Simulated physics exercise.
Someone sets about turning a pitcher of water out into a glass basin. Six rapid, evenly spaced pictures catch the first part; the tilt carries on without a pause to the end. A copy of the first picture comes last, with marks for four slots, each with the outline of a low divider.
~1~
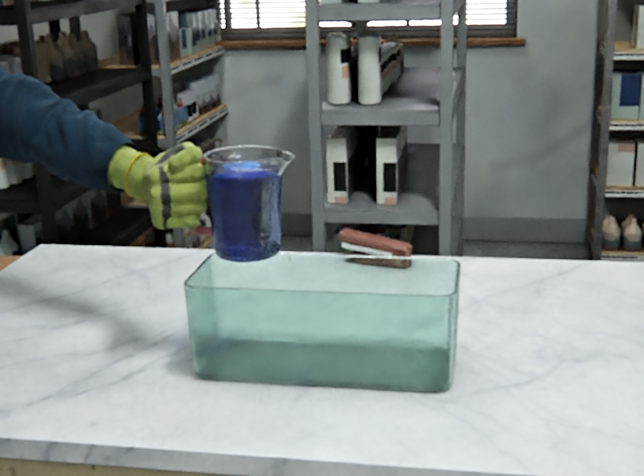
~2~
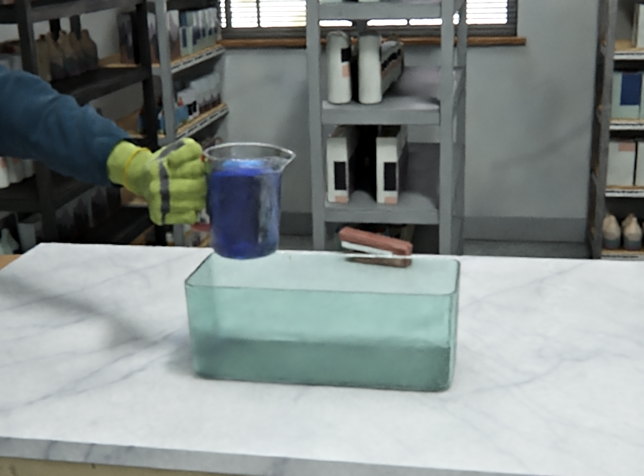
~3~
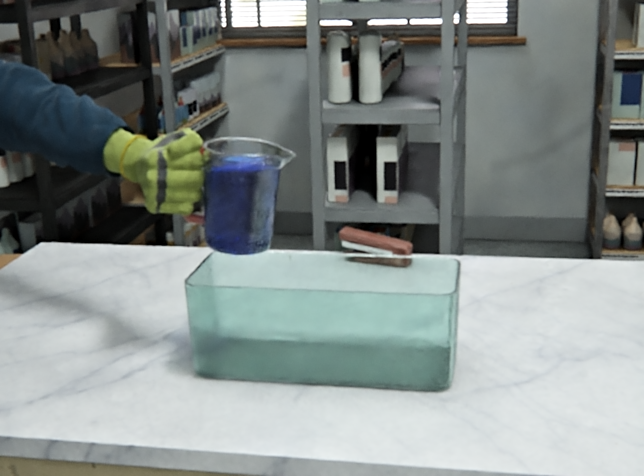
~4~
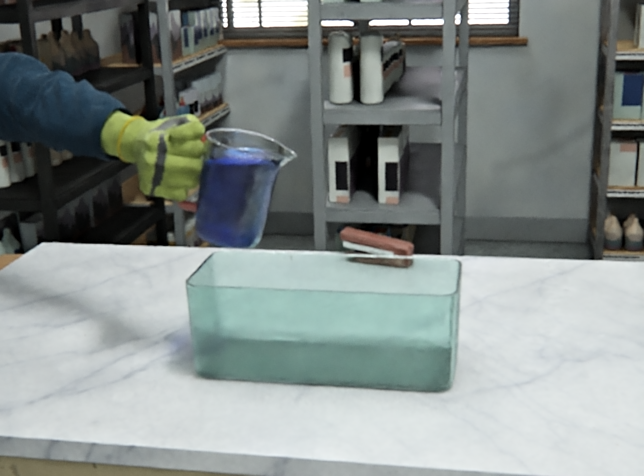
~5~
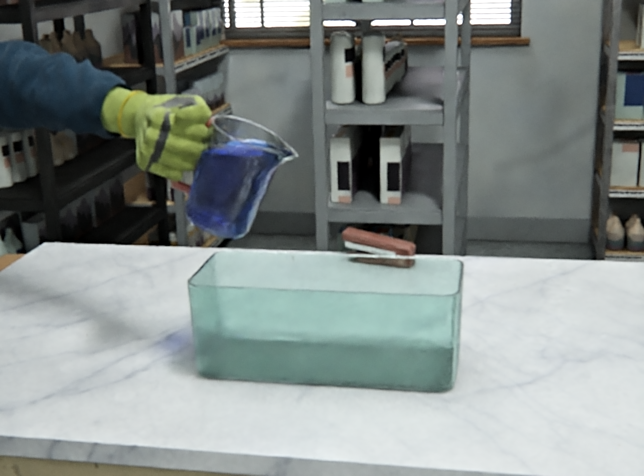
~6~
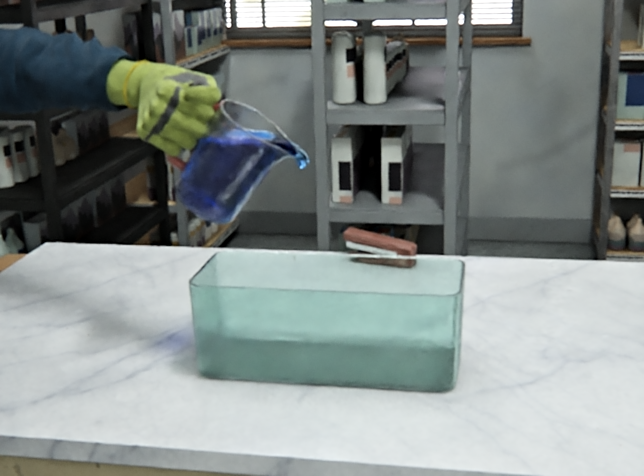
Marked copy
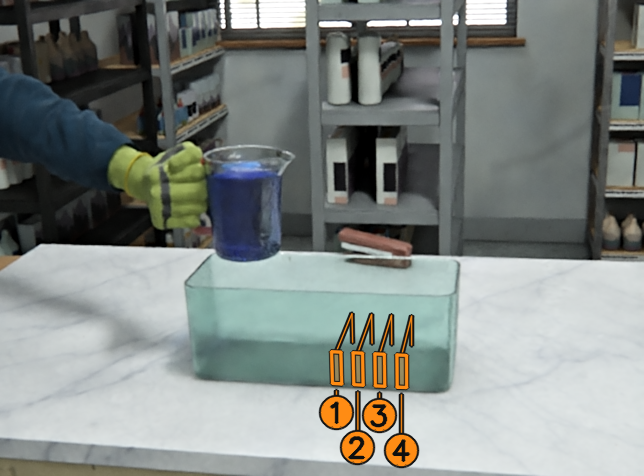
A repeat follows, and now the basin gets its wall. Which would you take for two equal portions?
Use place 3.
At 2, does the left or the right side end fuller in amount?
The right side.
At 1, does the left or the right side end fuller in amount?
The right one.
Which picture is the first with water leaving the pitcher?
In picture 6.
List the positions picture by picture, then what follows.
Upright, lip at (294, 157); basin from (195, 375) to (453, 389); nothing has left yet.
Upright, lip at (294, 156); nothing has left yet.
Tipped about 6°, lip at (294, 156); nothing has left yet.
Tipped about 14°, lip at (295, 156); nothing has left yet.
Tipped about 23°, lip at (296, 156); nothing has left yet.
Tipped about 35°, lip at (297, 156); water is over the lip, down to (304, 164).
On the marked copy, 1 at (336, 390); 2 at (357, 391); 3 at (379, 393); 4 at (401, 394).
With 1, about 7 % ends left of the wall and 92 % right of it.
With 2, about 11 % ends left of the wall and 89 % right of it.
With 3, about 40 % ends left of the wall and 58 % right of it.
With 4, about 82 % ends left of the wall and 14 % right of it; 3 % is lost outside.
